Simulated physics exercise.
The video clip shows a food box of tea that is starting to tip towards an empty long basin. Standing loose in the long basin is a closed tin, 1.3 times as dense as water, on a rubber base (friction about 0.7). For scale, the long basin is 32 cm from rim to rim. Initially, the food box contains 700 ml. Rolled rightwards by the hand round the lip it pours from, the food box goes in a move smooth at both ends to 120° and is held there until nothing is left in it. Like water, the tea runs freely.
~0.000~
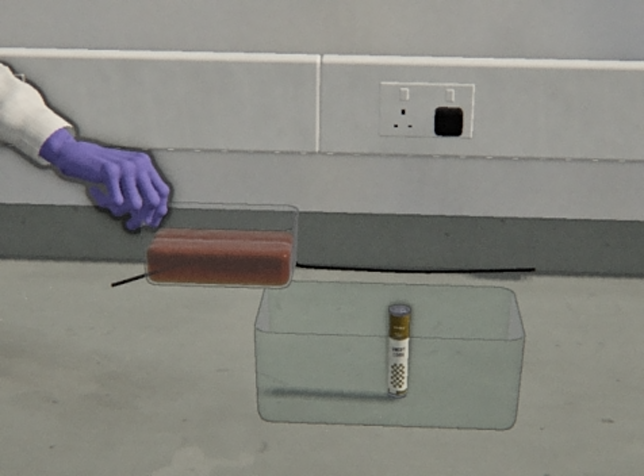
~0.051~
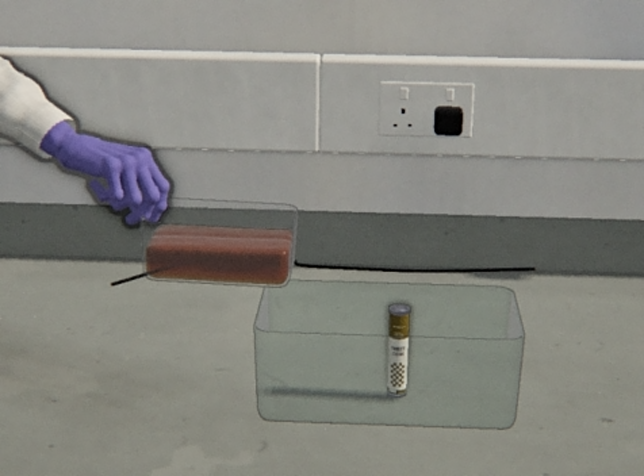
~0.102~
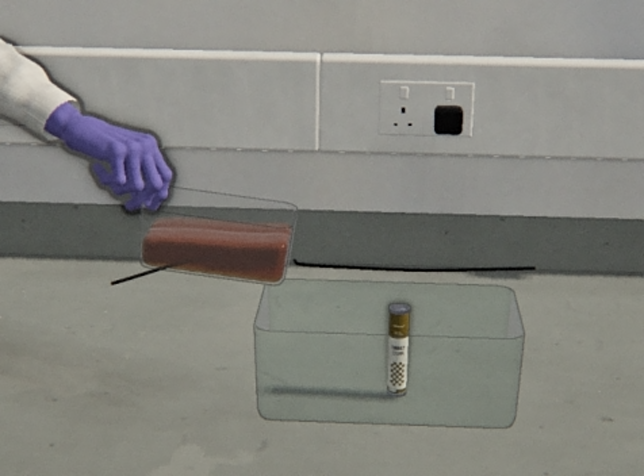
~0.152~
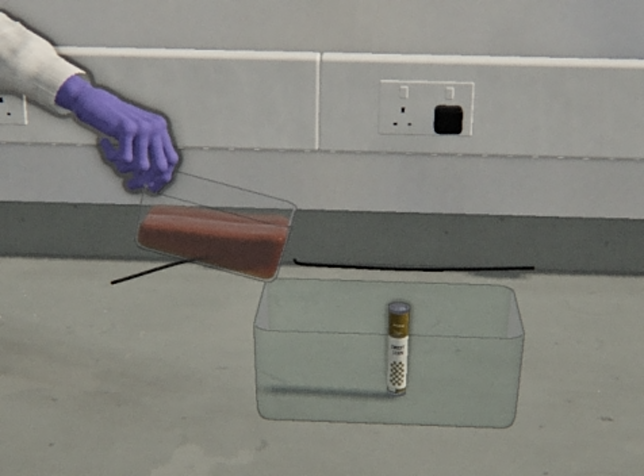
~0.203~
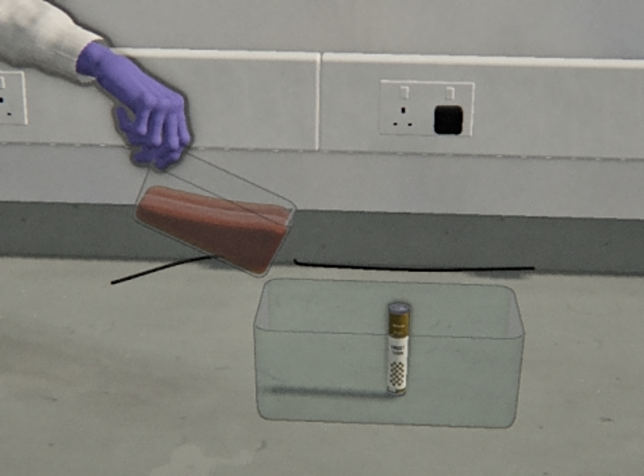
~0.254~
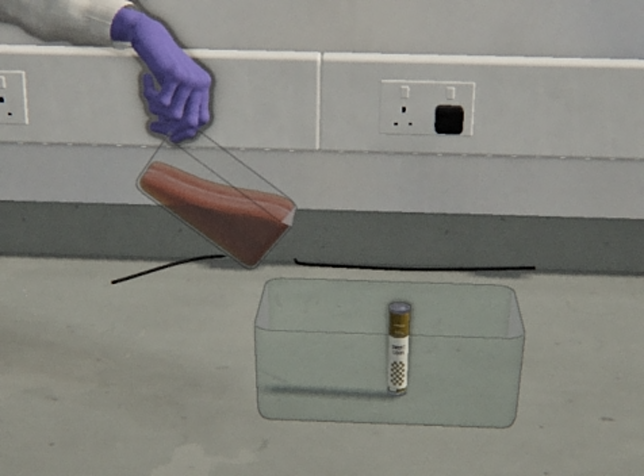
A purple-gloved hand tilts a clear box of reddish-brown liquid rightwards beside a long basin.
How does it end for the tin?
Looks like it will overturn.
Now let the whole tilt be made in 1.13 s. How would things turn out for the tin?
The tin tips over.
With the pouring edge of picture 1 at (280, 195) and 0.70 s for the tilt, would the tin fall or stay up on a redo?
After that, the tin overturns.
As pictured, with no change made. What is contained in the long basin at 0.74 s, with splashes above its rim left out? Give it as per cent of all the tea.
Around 92 per cent of the whole.
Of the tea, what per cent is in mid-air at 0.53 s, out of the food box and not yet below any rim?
I'd say close to 66 per cent.
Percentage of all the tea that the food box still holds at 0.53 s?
About 20 per cent.
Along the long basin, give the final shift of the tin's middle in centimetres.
In the end the tin's centre has shifted about 7.0 centimetres.
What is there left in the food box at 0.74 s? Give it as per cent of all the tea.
Around 0 in a hundred.
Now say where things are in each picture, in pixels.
It leans 0°; its right rim is at (295, 220); the tea meets the walls at (152, 237) and (293, 242); the long basin's rim runs from (261, 307) to (519, 315); the tin's top is at (400, 314), in the first picture.
It leans 2°; its right rim is at (295, 219); the tea meets the walls at (151, 235) and (292, 239), in the second picture.
It leans 7°; its right rim is at (295, 218); the tea meets the walls at (148, 227) and (291, 233), in the third picture.
It leans 14°; its right rim is at (294, 218); the tea meets the walls at (145, 214) and (290, 225), in the fourth picture.
It leans 25°; its right rim is at (294, 218); the tea meets the walls at (144, 194) and (290, 217), in the fifth picture.
It leans 37°; its right rim is at (293, 218); the tea meets the walls at (145, 169) and (290, 206), in the sixth picture.
After 0.53 s the tilt is 107° and 20 per cent is still to pour; the tin stands where it began.
After 0.74 s the tilt is 120° and 0 per cent is still to pour; the tin leans 53°.
After 0.95 s the tilt is 120° and 0 per cent is still to pour; the tin lies on its side.
After 1.18 s the tilt is 120° and 0 per cent is still to pour; the tin lies on its side.
In the end the tin lies on its side.
